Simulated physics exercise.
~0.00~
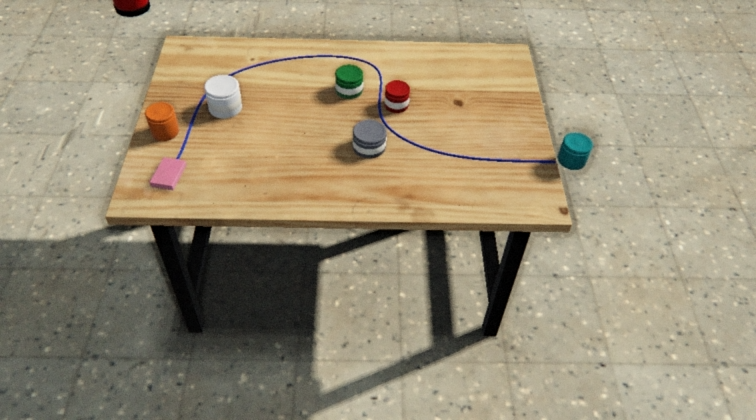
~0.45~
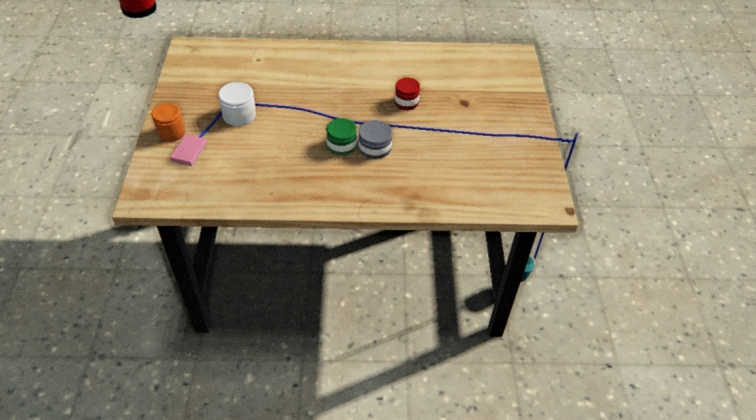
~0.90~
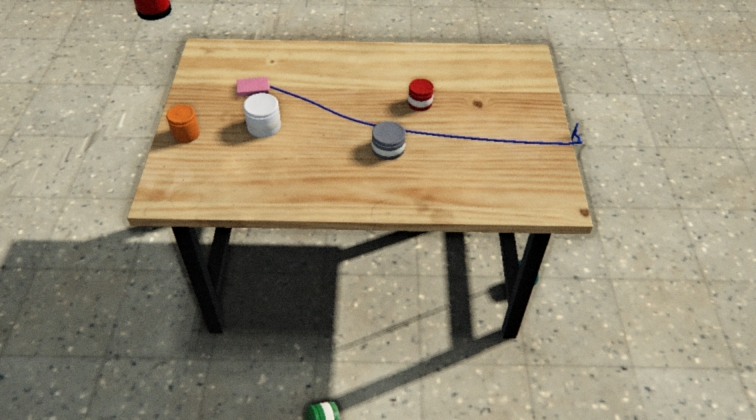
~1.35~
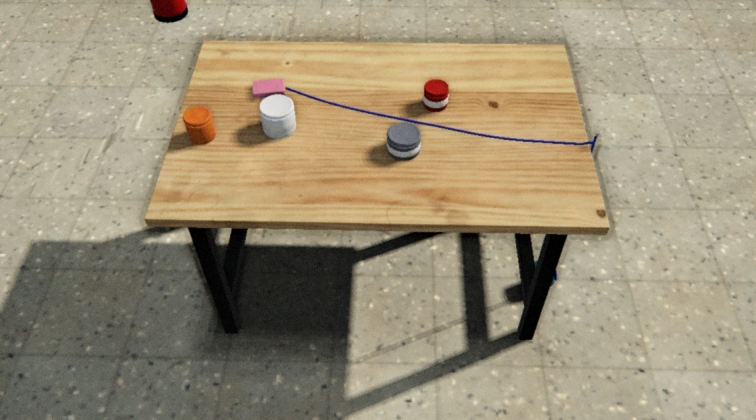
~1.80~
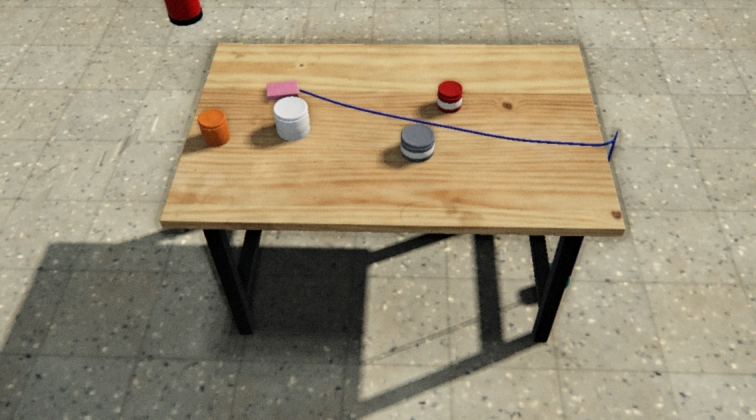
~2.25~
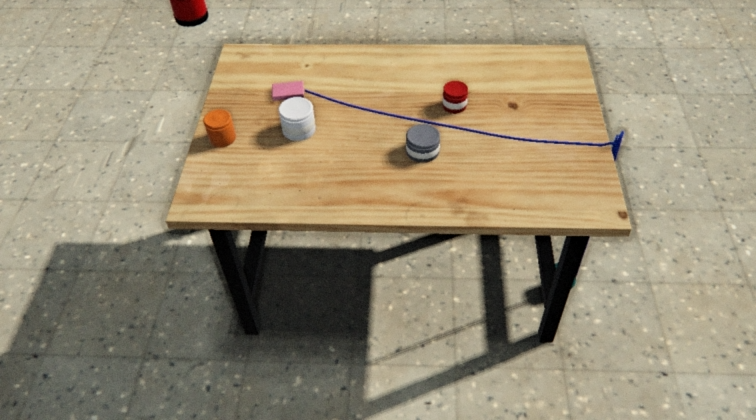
A wooden shop table with dark legs stands on a speckled tile floor, seen from above at an angle as the view pans slightly left. A thin blue cable curves from a pink phone at the left to a teal speaker just past the right edge, among orange and white tubs and green, red and grey canisters. The speaker drops, and the tightening cable sweeps the green canister toward the front. The green canister falls to the floor while the phone swings behind the nudged white canister. The phone finally rests near the back, the cable stretching over the right edge.
